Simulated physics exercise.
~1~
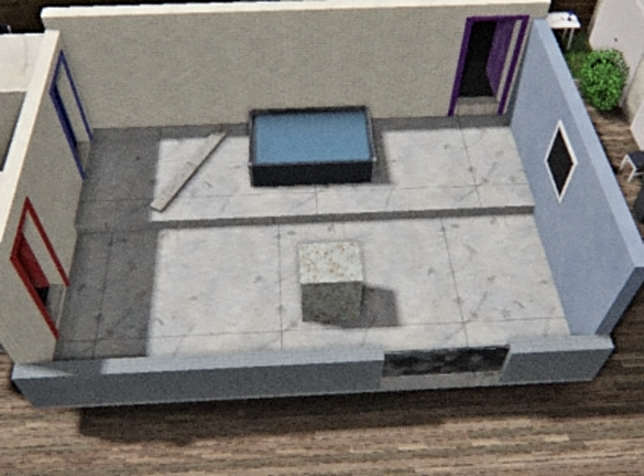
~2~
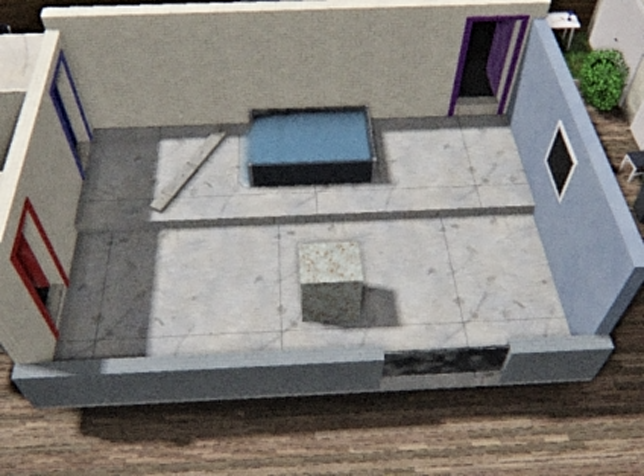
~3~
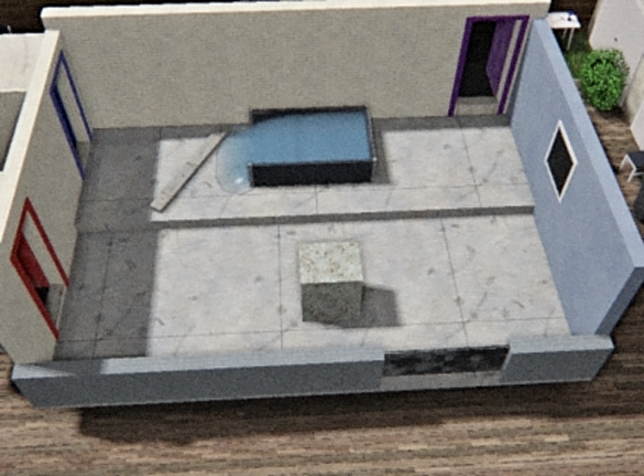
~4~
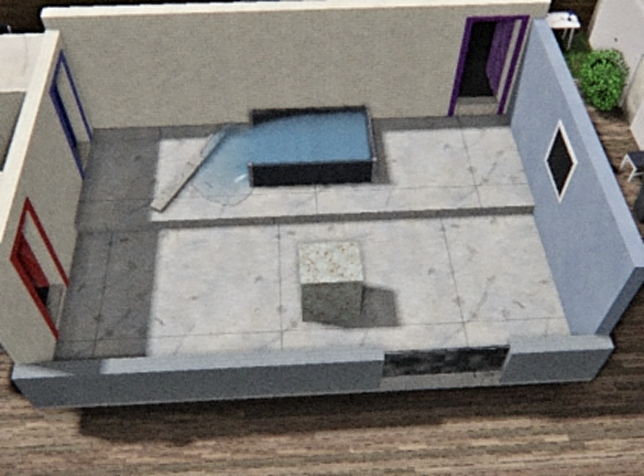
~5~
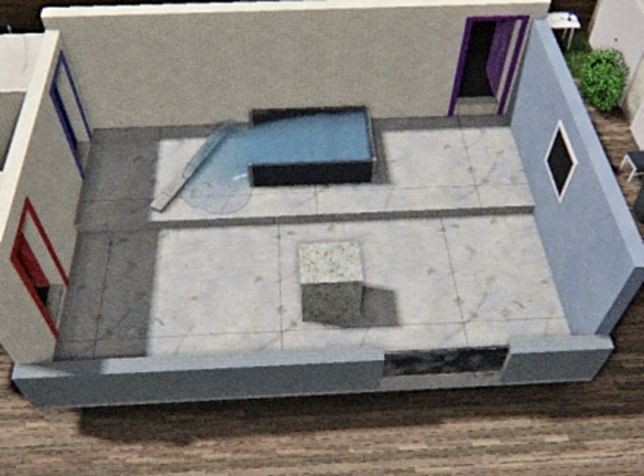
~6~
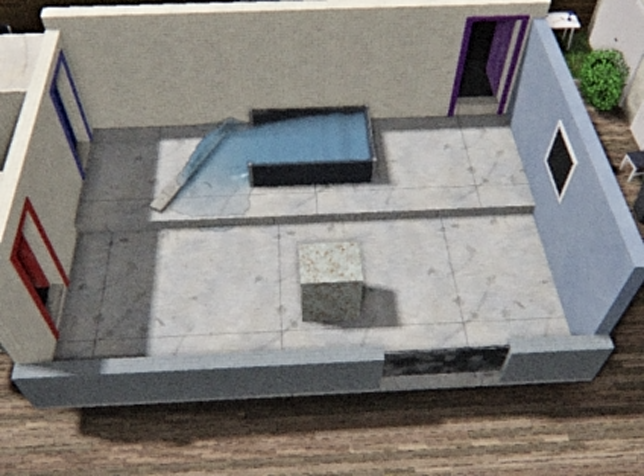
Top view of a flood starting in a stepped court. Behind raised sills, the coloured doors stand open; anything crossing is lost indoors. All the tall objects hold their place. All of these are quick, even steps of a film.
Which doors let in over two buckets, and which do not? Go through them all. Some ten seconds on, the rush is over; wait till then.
In order: The purple door does not top two buckets. The blue door tops two buckets. The red door does not top two buckets.
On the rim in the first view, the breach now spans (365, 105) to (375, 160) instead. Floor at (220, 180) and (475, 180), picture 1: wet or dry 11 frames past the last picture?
Untouched; soaked.
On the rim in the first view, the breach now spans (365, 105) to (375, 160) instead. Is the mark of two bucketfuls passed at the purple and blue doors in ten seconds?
Note: Purple misses the line, blue misses the line.
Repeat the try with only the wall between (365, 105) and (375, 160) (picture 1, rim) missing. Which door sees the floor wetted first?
It's the purple-painted one.
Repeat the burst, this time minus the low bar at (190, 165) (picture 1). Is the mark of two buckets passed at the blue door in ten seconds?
Result: The blue door gets more.
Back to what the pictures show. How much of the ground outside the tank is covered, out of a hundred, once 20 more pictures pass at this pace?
Close to 40 %.
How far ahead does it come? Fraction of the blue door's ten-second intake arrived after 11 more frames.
About 5 per cent.
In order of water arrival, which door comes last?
My pick is the purple one.
A moment on, water covers 15 % of the floor; the purple door not reached, the blue door not reached, the red door not reached.
Next, water covers 30 % of the floor; the purple door not reached, the blue door under two buckets in, the red door not reached.
Then, water covers 40 % of the floor; the purple door not reached, the blue door far over two buckets in, the red door wet at the sill, nothing in.
Later, water covers 50 % of the floor; the purple door wet at the sill, nothing in, the blue door far over two buckets in, the red door wet at the sill, nothing in.
In the end, water covers 70 % of the floor; the purple door wet at the sill, nothing in, the blue door far over two buckets in, the red door wet at the sill, nothing in.
